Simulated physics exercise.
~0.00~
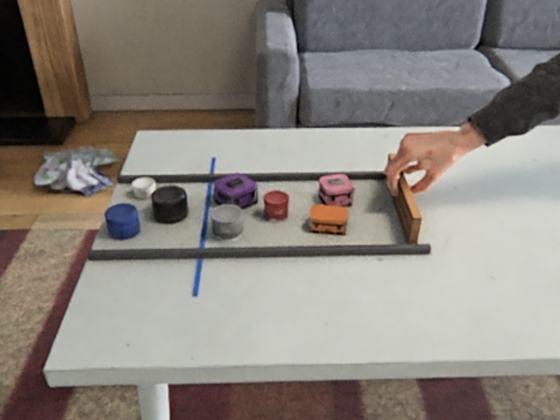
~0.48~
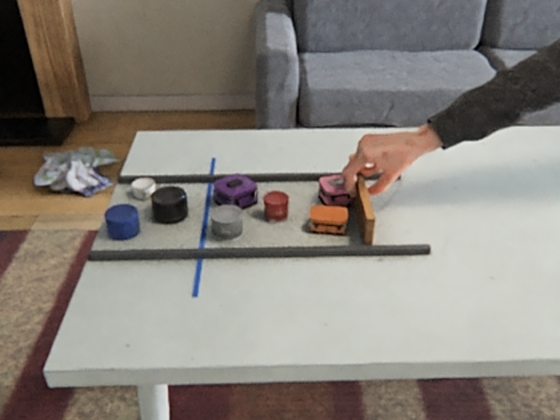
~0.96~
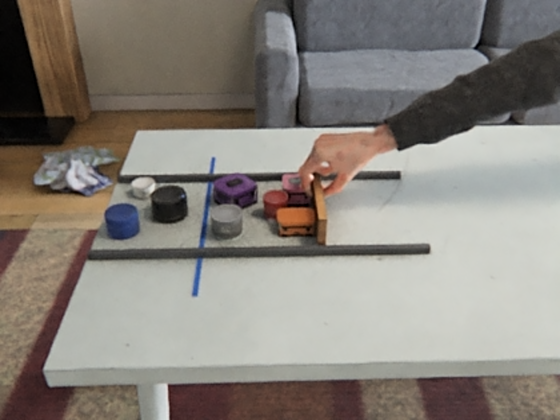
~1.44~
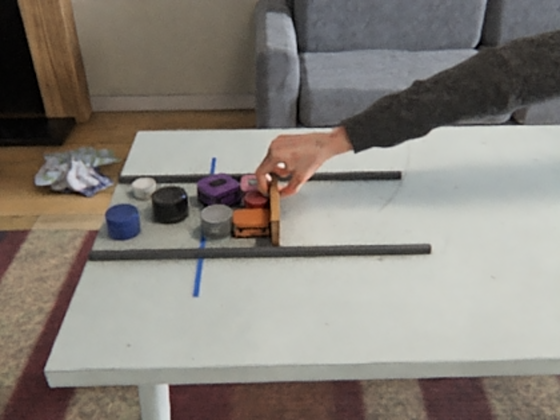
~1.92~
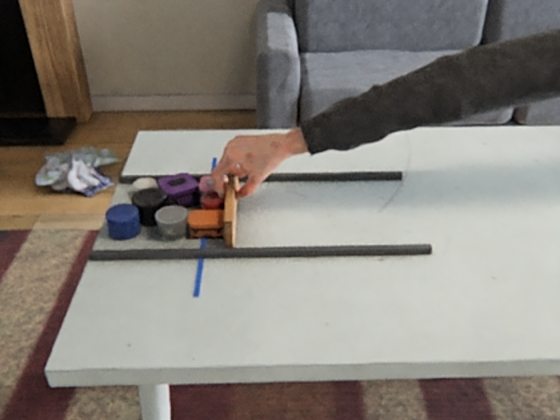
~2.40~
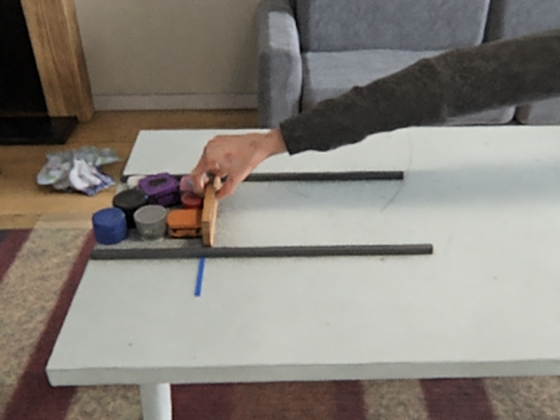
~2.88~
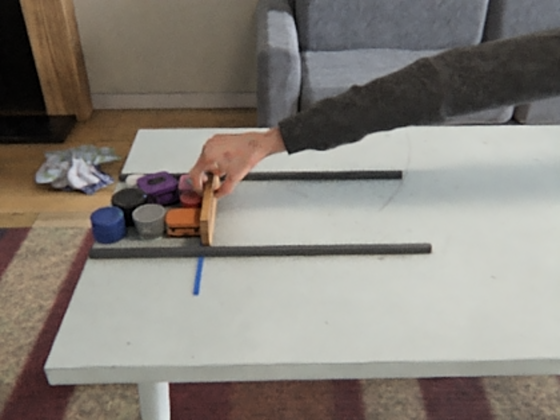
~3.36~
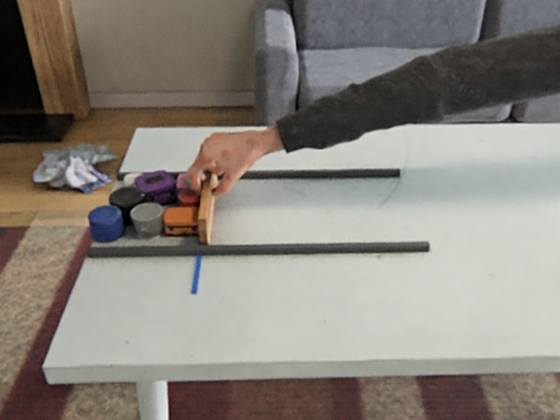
The clip opens on a pale table where small tins and cases sit between two dark rails, with a blue tape mark crossing the surface and a hand holding an upright wooden board at the right. The hand slides the board left until it meets the orange and pink cases and pushes them along. The red tin is caught up next, then the purple case and the grey tin, as the group closes up and crosses the tape. The bunched objects shift toward the table's left edge. The board then halts, still held upright, and everything stays on the table.
